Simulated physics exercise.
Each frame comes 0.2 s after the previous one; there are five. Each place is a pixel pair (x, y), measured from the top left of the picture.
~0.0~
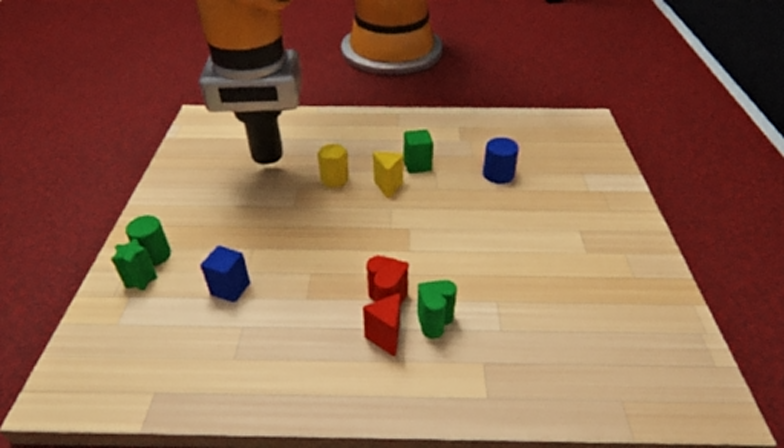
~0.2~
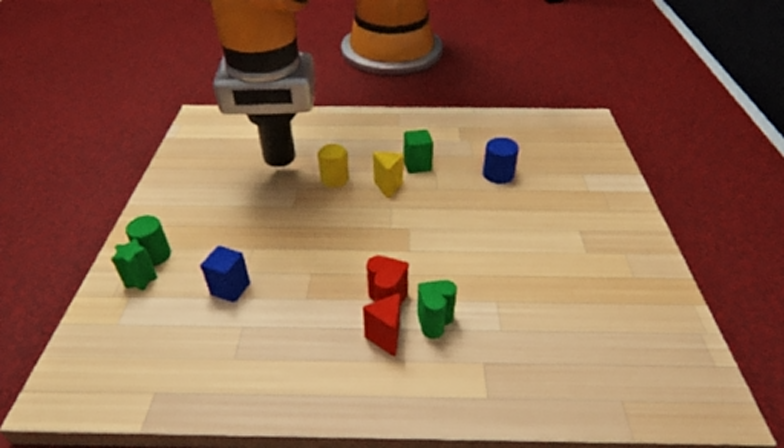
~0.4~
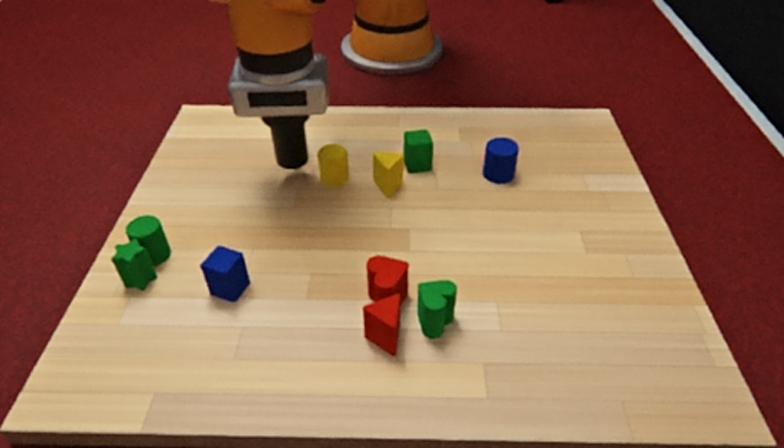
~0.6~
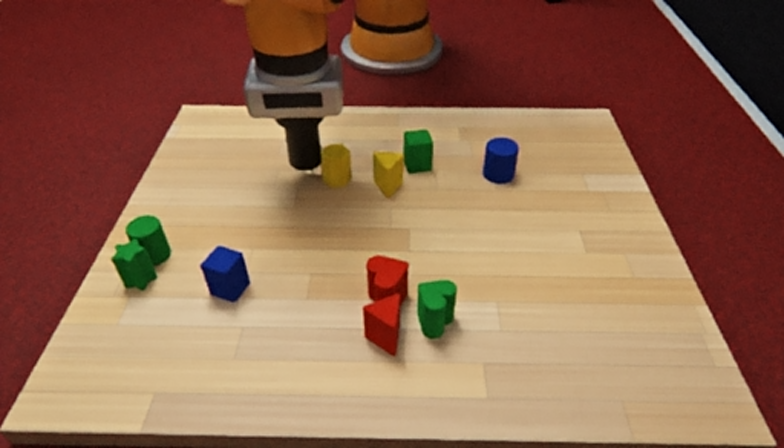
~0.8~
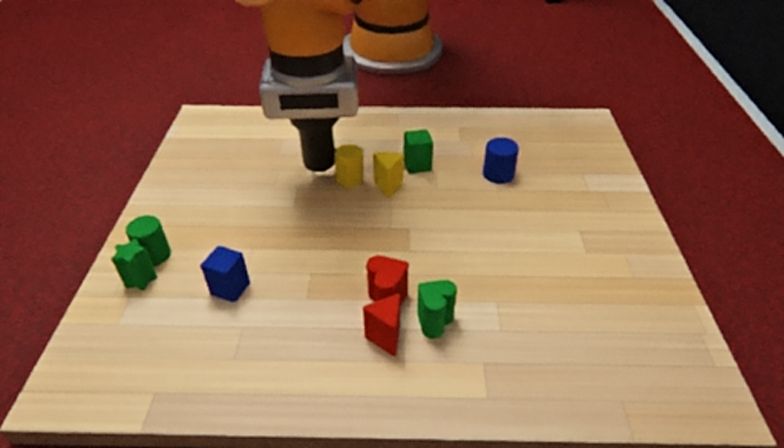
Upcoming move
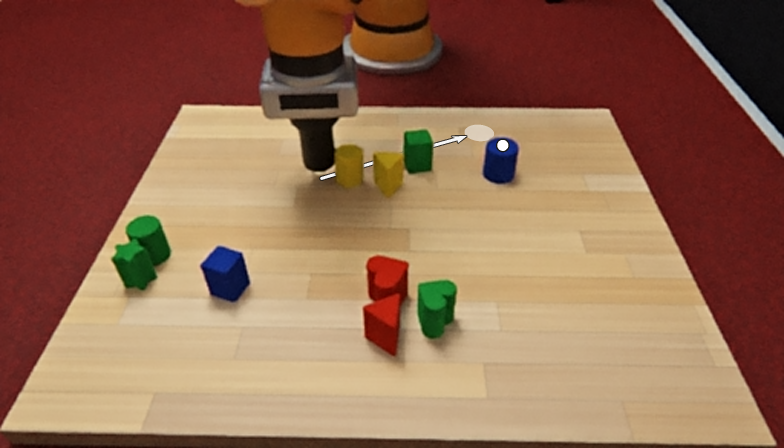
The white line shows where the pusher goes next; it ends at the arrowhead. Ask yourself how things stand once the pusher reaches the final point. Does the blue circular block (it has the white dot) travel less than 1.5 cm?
I expect so.
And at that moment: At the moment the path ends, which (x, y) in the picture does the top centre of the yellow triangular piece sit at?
Expect it around (408, 158).
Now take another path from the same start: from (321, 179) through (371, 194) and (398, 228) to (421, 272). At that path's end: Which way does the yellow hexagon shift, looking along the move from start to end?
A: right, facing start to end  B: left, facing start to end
The one that fits is B, left, facing start to end.
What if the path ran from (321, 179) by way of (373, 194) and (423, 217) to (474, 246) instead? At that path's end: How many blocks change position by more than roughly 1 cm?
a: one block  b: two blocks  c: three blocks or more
My pick is b.
The line goes from (321, 179) to (479, 133); the dot is on the blue circular block.
The first path, step by step. One third of the way, pusher at (377, 147); yellow hexagon at (402, 142), turned 30° clockwise; yellow triangular piece at (406, 158), turned 85° clockwise; green square piece at (426, 136), turned 15° anticlockwise.
Two thirds of the way, pusher at (432, 132); yellow hexagon at (411, 142), turned 50° clockwise; yellow triangular piece at (408, 158), turned 100° clockwise; green square piece at (438, 136), turned 25° anticlockwise.
At the end, pusher at (481, 118); yellow hexagon at (411, 142), turned 50° clockwise; yellow triangular piece at (408, 158), turned 100° clockwise; green square piece at (438, 136), turned 25° anticlockwise; blue circular block unmoved.
